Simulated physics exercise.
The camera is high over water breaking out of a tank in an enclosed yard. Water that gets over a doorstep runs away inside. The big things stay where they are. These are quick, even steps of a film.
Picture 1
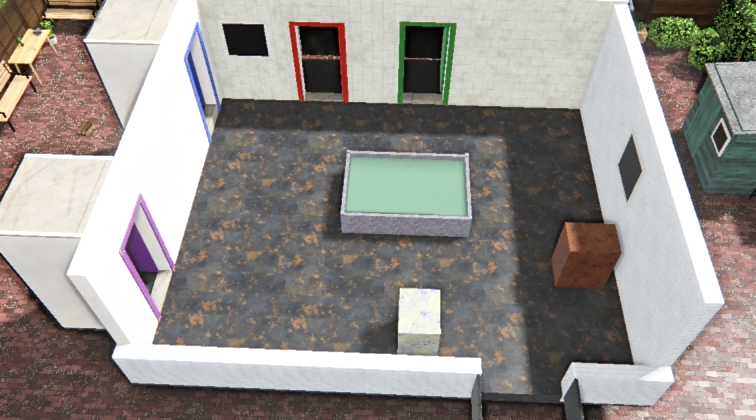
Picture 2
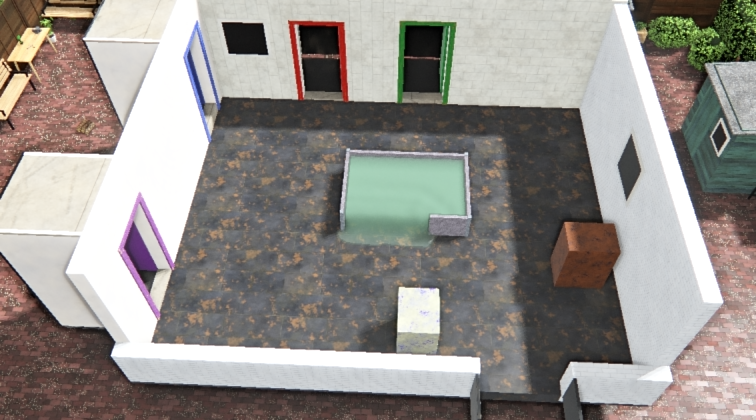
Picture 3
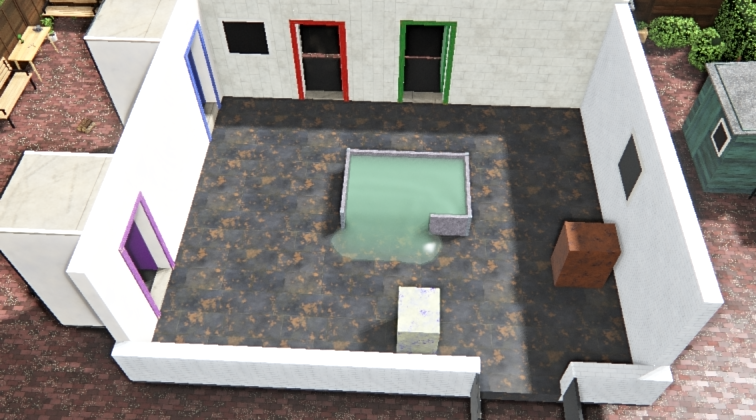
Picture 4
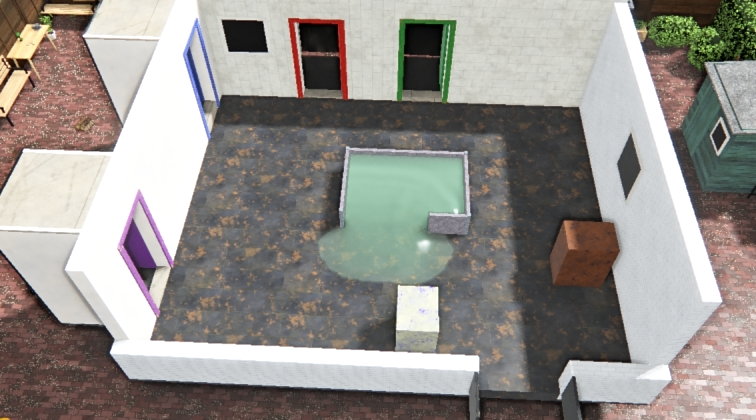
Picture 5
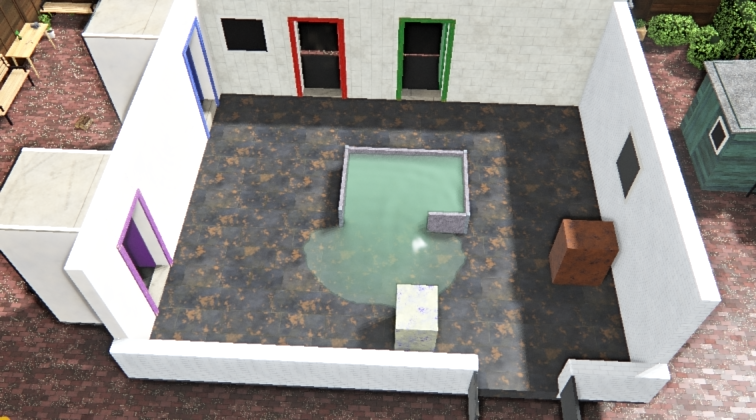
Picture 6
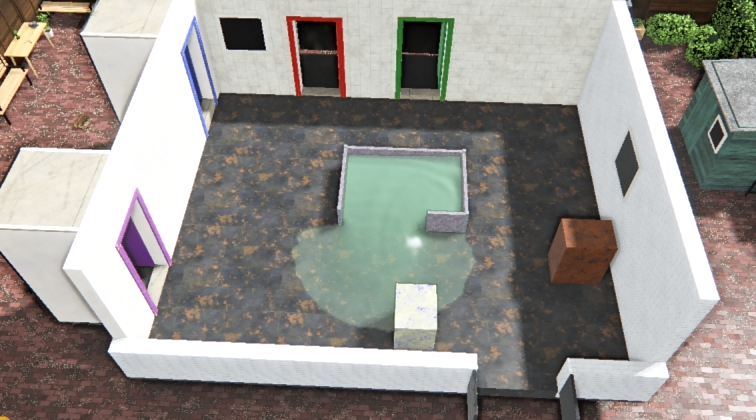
In a white-walled yard seen from above, part of the front wall of a raised tank gives way, and pale green water pours out across the dark mottled floor, spreading in a widening rounded pool around a pale block.
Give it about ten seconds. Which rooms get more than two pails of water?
In the end: The green door admits no more than that; the blue door admits no more than that; the red door admits no more than that; the purple door lets in a lot.
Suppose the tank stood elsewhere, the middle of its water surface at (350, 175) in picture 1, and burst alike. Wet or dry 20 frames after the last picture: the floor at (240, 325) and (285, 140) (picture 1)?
In turn: Flooded, clear.
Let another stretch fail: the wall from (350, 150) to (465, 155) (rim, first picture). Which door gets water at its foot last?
I say the door marked purple.
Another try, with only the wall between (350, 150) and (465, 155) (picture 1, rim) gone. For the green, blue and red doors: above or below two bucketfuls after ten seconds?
Then: Green door passes that mark; blue door keeps below it; red door floods.
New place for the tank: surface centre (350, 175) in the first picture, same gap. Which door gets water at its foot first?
It is the door marked purple.
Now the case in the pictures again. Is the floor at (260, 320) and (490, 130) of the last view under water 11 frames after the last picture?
In turn: Covered, not flooded.
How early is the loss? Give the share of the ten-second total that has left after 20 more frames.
Near 20 in a hundred.
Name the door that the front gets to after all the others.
That is the green one.
A moment on, water covers 15 % of the floor; the green door not reached, the blue door not reached, the red door not reached, the purple door not reached.
Next, water covers 25 % of the floor; the green door not reached, the blue door not reached, the red door not reached, the purple door not reached.
Then, water covers 35 % of the floor; the green door not reached, the blue door not reached, the red door not reached, the purple door wet at the sill, nothing in.
Later, water covers 50 % of the floor; the green door not reached, the blue door wet at the sill, nothing in, the red door not reached, the purple door over two buckets in.
In the end, water covers 80 % of the floor; the green door wet at the sill, nothing in, the blue door wet at the sill, nothing in, the red door wet at the sill, nothing in, the purple door over two buckets in.
